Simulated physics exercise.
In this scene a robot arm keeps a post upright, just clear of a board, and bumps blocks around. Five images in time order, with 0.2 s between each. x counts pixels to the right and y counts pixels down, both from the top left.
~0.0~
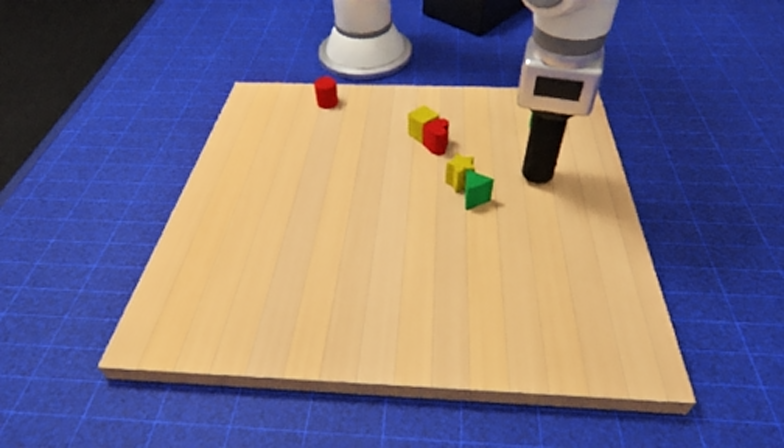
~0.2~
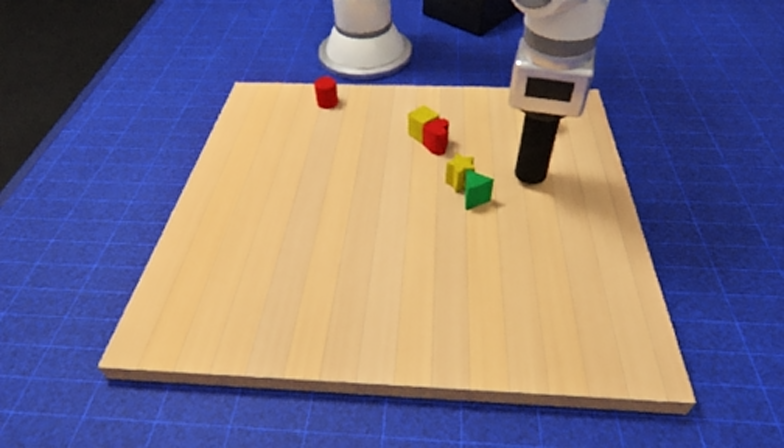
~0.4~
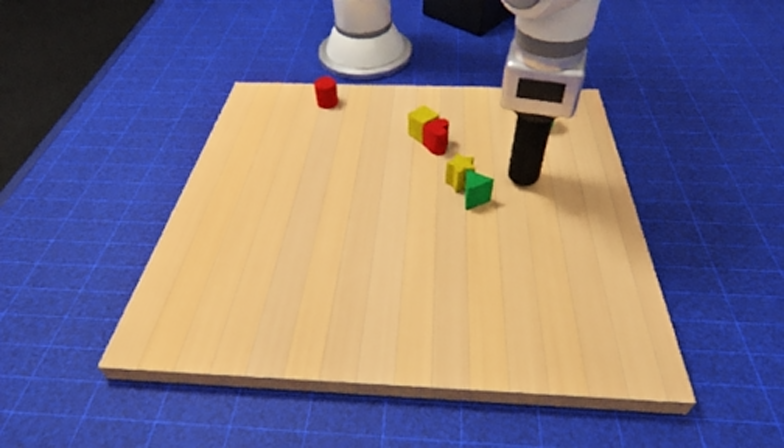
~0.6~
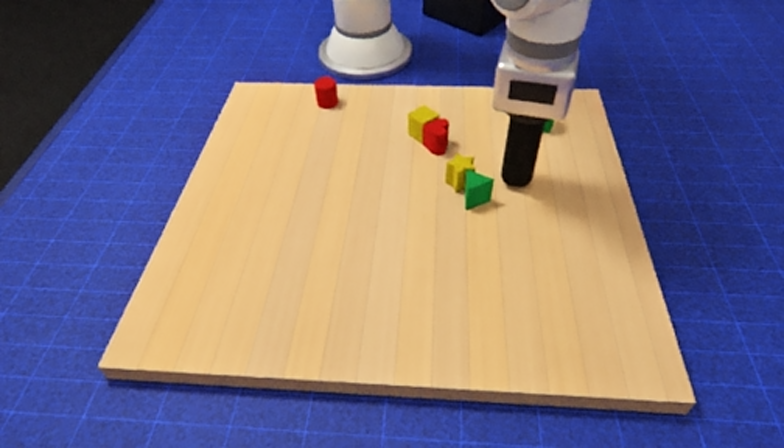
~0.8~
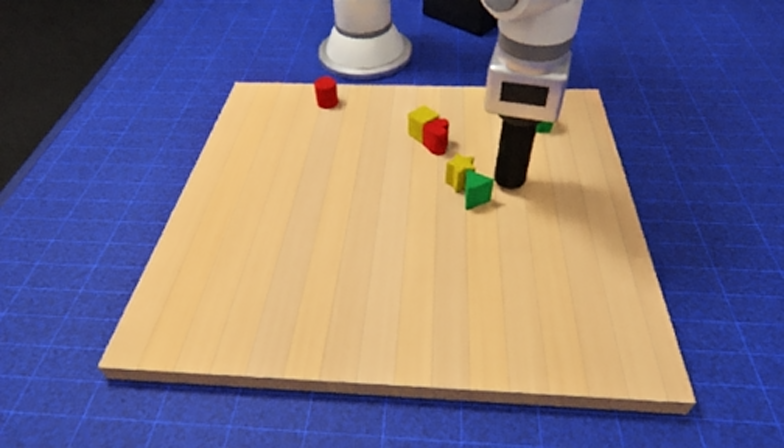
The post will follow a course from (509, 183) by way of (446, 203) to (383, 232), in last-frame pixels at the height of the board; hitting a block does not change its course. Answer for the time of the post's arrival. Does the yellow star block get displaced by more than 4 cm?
Short answer: No.
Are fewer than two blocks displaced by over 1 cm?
That would be a no.
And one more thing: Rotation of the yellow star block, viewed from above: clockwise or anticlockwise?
In a top view, it turns clockwise.
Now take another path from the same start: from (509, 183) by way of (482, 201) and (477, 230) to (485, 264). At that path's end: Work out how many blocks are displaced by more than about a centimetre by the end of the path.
Most likely one.
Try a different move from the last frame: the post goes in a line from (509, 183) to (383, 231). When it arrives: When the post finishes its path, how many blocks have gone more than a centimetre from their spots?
Moved: Exactly two.
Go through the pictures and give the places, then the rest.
Lower end of the post (538, 173), tops of blocks, yellow star block (462, 162), green triangular piece (477, 179), in the first frame.
Post (530, 174), blocks as before, in the second frame.
Post (523, 175), blocks as before, in the third frame.
Post (517, 176), blocks as before, in the fourth frame.
Post (510, 178), yellow star block (462, 162), green triangular piece (477, 179), in the fifth frame.
What follows on the original path. One third of the way, post (467, 191); yellow star block (449, 161), turned 50° clockwise; green triangular piece (454, 190).
Two thirds of the way, post (425, 208); yellow star block (446, 161), turned 70° clockwise; green triangular piece (429, 211), turned 40° anticlockwise.
At the end, post (383, 228); yellow star block (446, 161), turned 70° clockwise; green triangular piece (427, 215), turned 60° anticlockwise.
